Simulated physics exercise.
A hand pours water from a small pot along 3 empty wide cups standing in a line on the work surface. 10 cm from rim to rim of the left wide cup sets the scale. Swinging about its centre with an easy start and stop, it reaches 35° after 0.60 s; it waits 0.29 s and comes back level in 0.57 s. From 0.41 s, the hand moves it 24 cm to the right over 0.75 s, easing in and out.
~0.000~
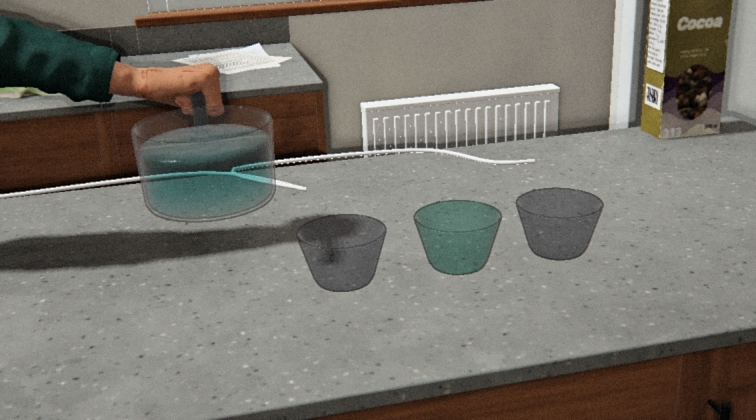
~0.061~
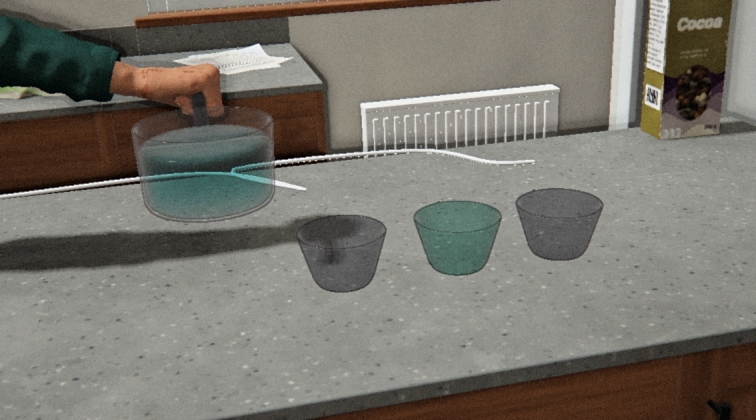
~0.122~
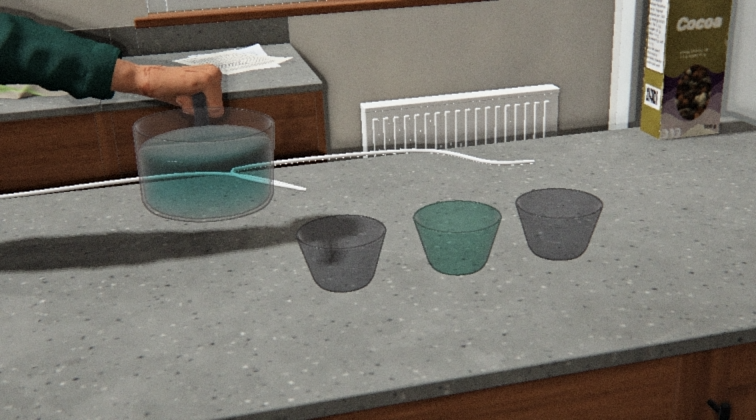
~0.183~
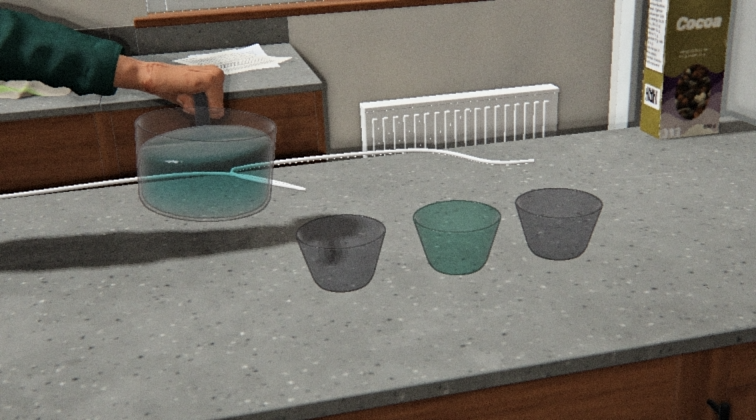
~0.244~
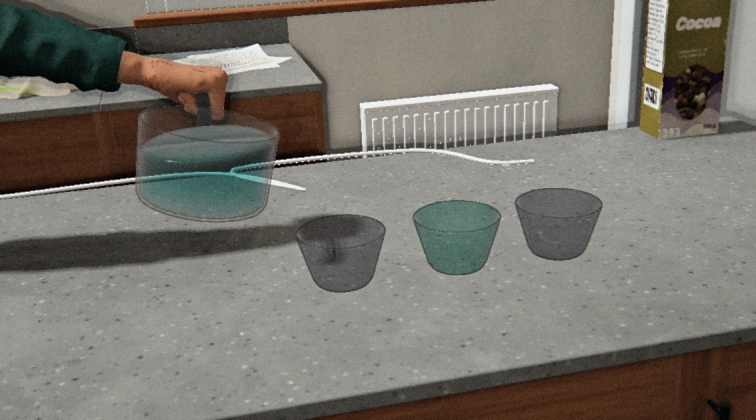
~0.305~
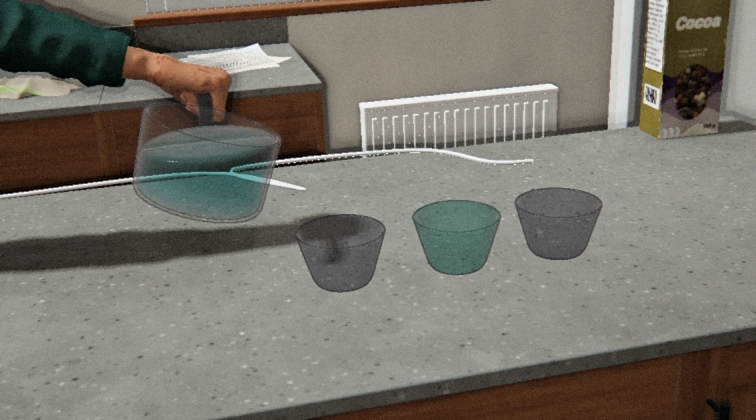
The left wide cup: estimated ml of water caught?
I would say about 25 ml.
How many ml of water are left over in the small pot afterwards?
Roughly 750 ml stays in it.
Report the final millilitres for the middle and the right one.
Roughly 30 ml middle, 120 ml right.
After 0.60 s the tilt is 35° and from the left they hold 15 ml, 0 ml, 0 ml, the small pot 1025 ml, and 5 ml is on the work surface.
After 0.82 s the tilt is 35° and from the left they hold 25 ml, 0 ml, 0 ml, the small pot 930 ml, and 5 ml is on the work surface.
After 1.04 s the tilt is 29° and from the left they hold 25 ml, 25 ml, 30 ml, the small pot 790 ml, and 55 ml is on the work surface.
After 1.29 s the tilt is 7° and from the left they hold 25 ml, 25 ml, 105 ml, the small pot 750 ml, and 90 ml is on the work surface.
In the end from the left they hold 25 ml, 30 ml, 120 ml, the small pot 750 ml, and 130 ml is on the work surface.
